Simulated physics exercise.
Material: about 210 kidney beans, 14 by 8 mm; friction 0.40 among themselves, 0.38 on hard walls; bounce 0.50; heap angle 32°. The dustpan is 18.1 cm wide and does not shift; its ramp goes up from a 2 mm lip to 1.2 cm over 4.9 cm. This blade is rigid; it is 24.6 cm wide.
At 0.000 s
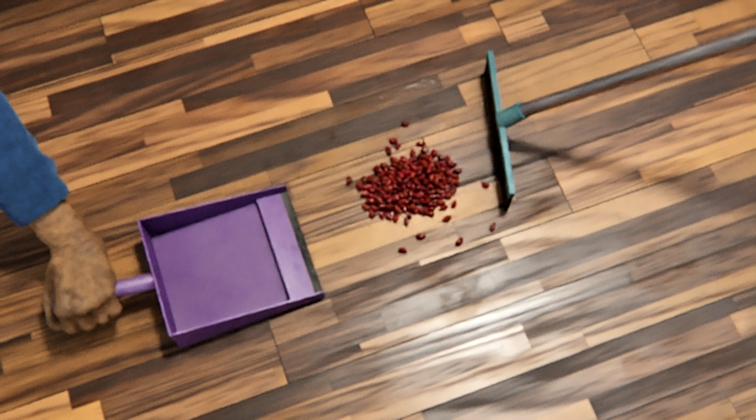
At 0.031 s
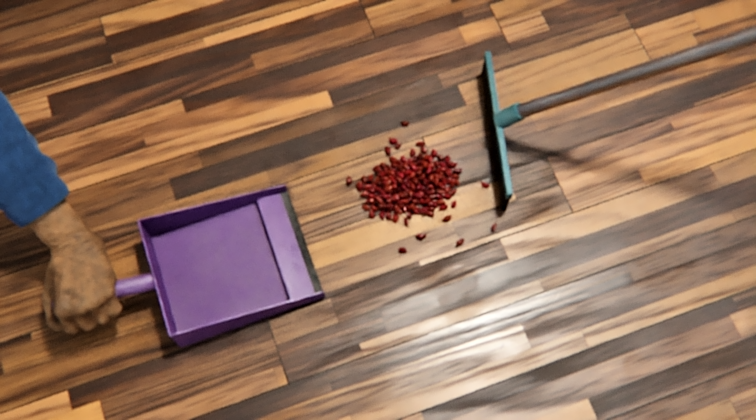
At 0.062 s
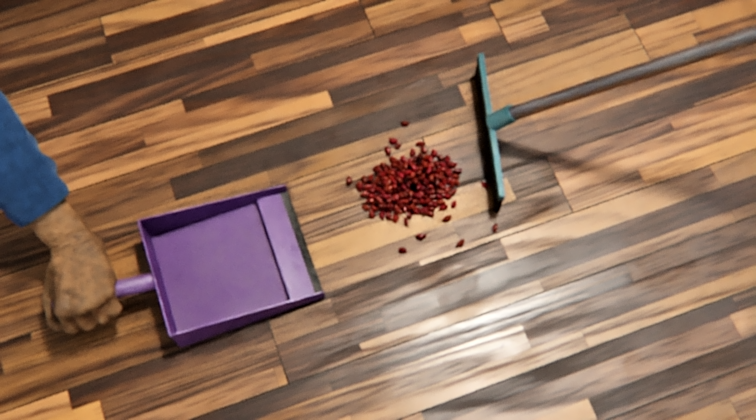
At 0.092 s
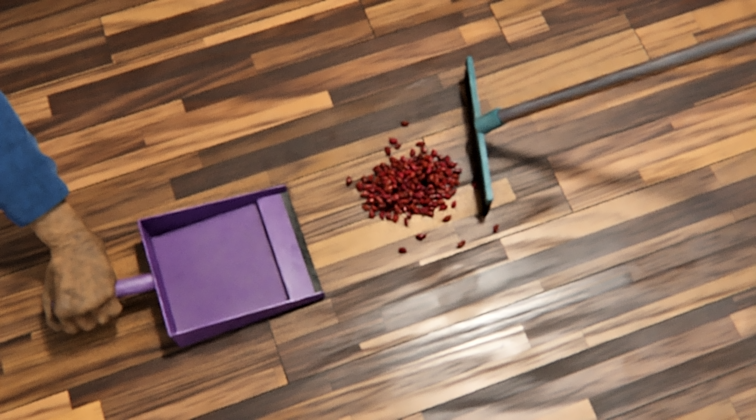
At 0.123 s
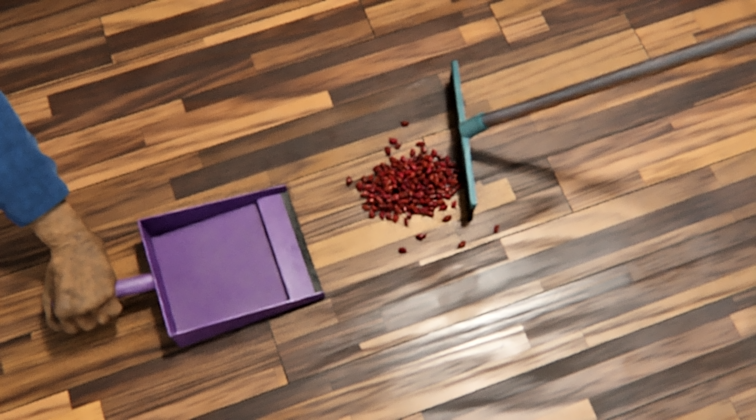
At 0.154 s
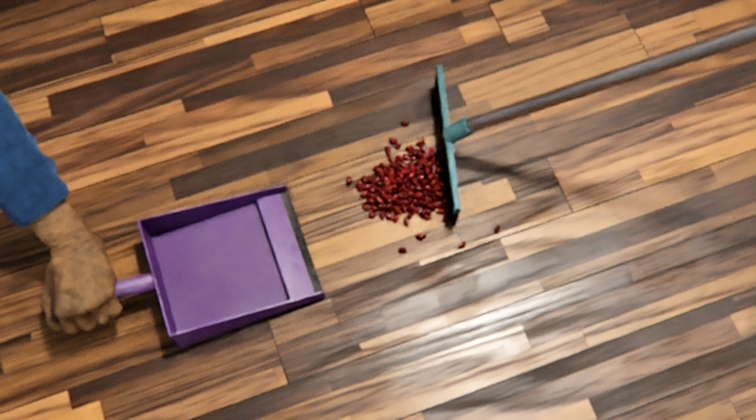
A hand holds a purple dustpan still while a teal blade slides left into red beans.
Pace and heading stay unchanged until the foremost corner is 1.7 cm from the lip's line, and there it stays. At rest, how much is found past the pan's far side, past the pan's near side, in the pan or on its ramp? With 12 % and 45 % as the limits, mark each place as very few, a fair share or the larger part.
My call: Far side: A fair share; near side: Very few; pan: A fair share.
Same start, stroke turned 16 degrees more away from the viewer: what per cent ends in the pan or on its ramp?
I'd put it at close to 15 percent.
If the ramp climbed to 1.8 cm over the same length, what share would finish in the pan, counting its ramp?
In that case roughly 25 percent.
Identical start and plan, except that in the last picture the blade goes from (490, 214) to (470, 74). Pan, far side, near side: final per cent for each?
Final per cent - pan 5, far 15, near 5.
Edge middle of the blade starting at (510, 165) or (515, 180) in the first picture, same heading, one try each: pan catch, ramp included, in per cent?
Roughly 20 % and 25 %.
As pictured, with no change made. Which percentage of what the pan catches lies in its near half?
Some 30 per cent.
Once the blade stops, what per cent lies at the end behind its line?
My guess is close to 5 per cent.
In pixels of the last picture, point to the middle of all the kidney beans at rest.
(291, 207) or so.
Then, at 0.29 s, middle of the blade 14 cm from the lip; 0 % over the lip, far side 20 %, near side 0 %.
Then, at 0.38 s, middle of the blade 7 cm from the lip; 0 % over the lip, far side 30 %, near side 0 %.
After 0.61 s, middle of the blade 5 cm from the lip; 30 % over the lip, far side 35 %, near side 0 %.
In the end, at 2.6 s, far side 35 %, near side 0 %, pan 30 %, in front of the lip or behind the blade 35 %.
